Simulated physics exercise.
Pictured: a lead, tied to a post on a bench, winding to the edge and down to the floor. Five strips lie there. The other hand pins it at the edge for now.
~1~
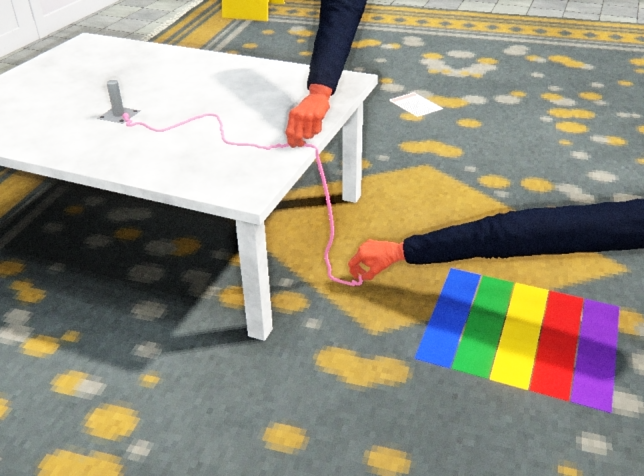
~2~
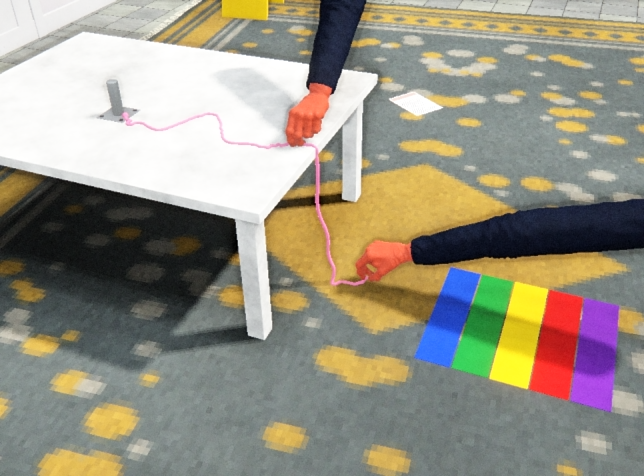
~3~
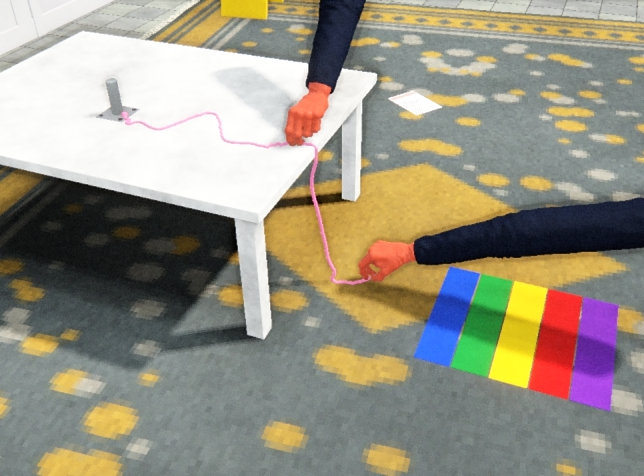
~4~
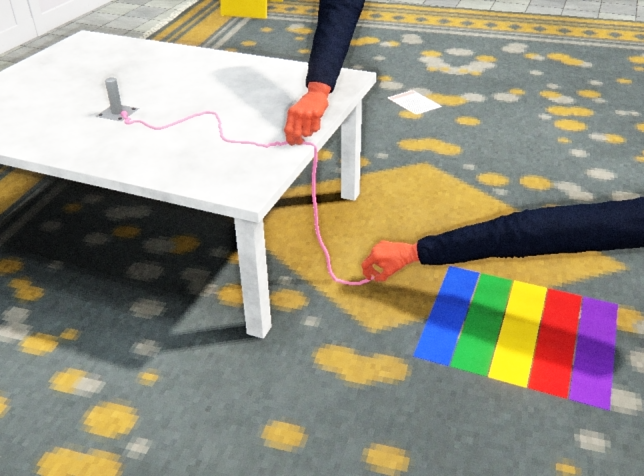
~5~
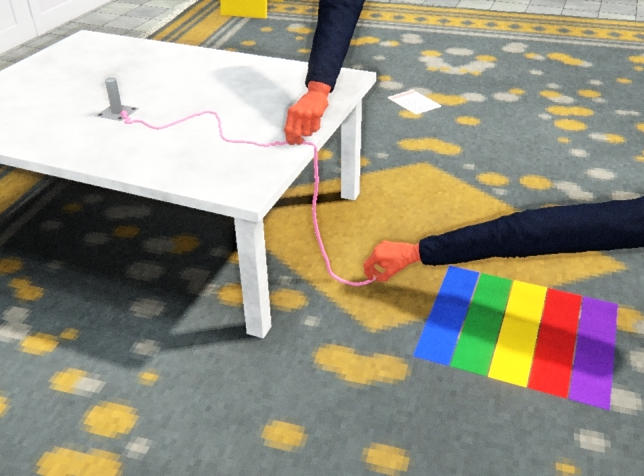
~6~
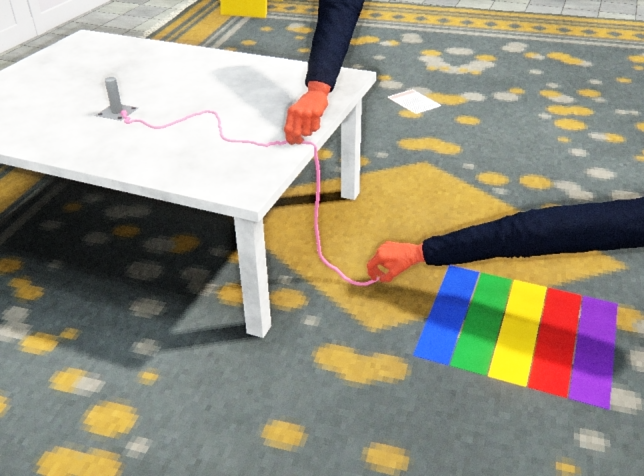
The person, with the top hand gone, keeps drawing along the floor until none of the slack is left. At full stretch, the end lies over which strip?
Over the red strip.
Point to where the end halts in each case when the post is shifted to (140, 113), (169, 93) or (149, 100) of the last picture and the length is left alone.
Try by try, around (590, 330), (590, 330) and (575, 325).
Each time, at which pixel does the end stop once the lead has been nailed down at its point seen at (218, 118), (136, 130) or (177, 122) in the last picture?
Try 1: (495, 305); try 2: (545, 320); try 3: (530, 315).
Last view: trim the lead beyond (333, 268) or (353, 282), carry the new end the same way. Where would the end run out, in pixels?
The pixels are (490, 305) and (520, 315), in that order.
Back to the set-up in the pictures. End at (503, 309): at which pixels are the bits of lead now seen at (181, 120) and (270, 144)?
The first ends at (207, 125) and the second at (324, 179).
Soon after, end near (503, 309); over green.
After that, end near (540, 318); over yellow.
At the stop, end near (561, 323); over red. It halts on the red strip.
